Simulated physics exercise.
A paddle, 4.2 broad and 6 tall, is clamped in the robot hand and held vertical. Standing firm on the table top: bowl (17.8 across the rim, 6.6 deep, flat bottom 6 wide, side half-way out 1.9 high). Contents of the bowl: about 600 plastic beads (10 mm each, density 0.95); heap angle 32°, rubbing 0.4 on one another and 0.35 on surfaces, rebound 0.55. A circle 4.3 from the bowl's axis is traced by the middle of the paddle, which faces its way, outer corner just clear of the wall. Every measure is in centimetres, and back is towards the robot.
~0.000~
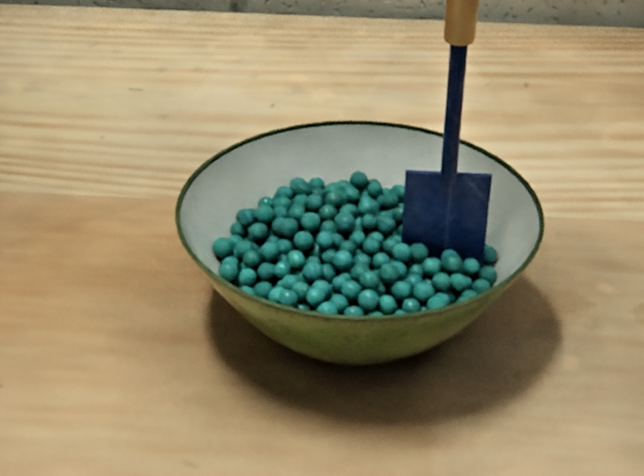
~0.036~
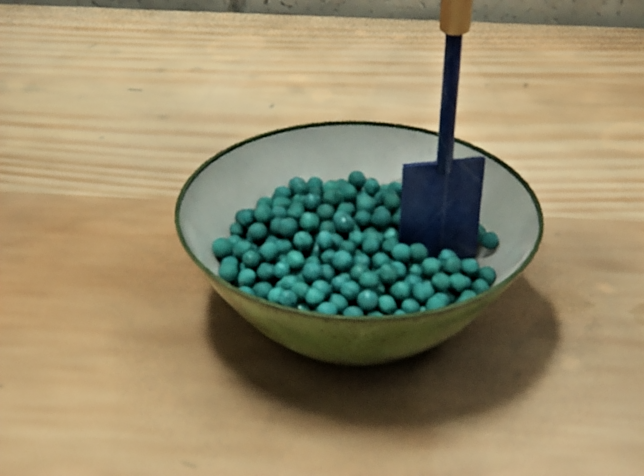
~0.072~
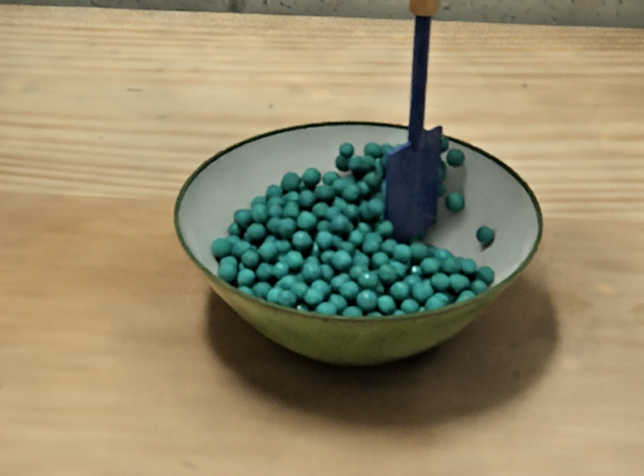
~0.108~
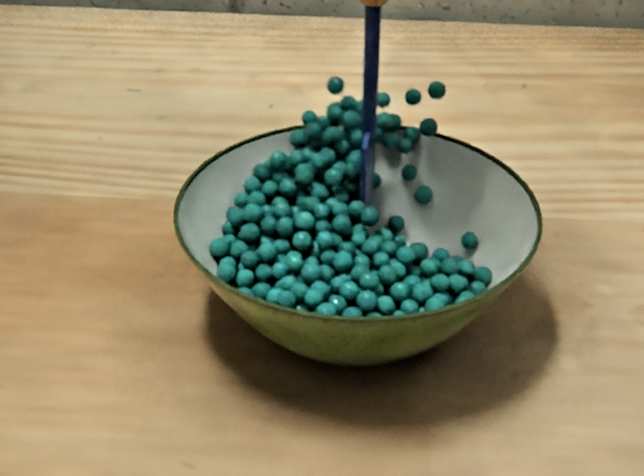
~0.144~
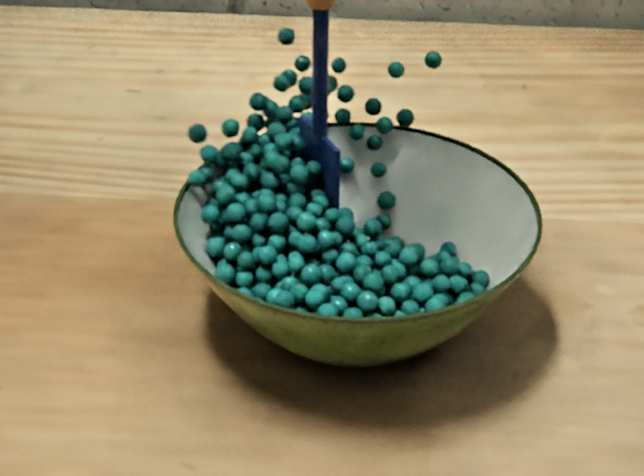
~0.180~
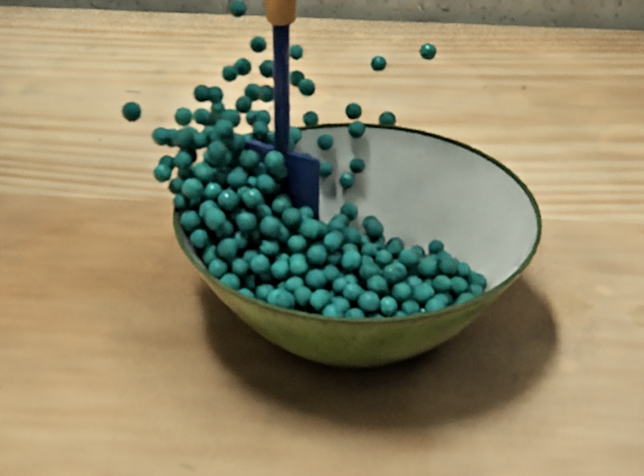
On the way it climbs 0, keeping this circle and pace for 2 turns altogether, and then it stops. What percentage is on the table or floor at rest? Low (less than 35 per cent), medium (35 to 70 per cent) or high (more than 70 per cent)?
The share is medium, between 35 and 70 per cent.
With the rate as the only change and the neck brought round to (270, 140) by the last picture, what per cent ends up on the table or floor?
Something like 55 percent, roughly.
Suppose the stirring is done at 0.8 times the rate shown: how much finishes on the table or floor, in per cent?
Roughly 40 per cent.
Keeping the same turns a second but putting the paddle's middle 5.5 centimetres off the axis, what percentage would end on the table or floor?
Around 15 in a hundred.
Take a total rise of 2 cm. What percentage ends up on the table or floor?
Result: Roughly 30 %.
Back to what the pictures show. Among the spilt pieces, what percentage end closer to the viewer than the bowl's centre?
Close to 60 percent, I reckon.
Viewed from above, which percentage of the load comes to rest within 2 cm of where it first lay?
Result: Close to 20 per cent of the load.
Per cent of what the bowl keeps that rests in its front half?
About 45 %.
After 0.40 s, 14° round, highest piece 10 above the table; 406 in the bowl, 114 on the table or floor, 78 in flight or on the tool.
After 0.63 s, 232° round, highest piece 9 above the table; 330 in the bowl, 240 on the table or floor, 28 in flight or on the tool.
After 0.94 s, 0° round, highest piece 6 above the table; 299 in the bowl, 298 on the table or floor, 1 in flight or on the tool.
After 1.64 s, 0° round, highest piece 6 above the table; 299 in the bowl, 299 on the table or floor.
In the end, 299 in the bowl, 299 on the table or floor. That is 50 % on the table or floor.
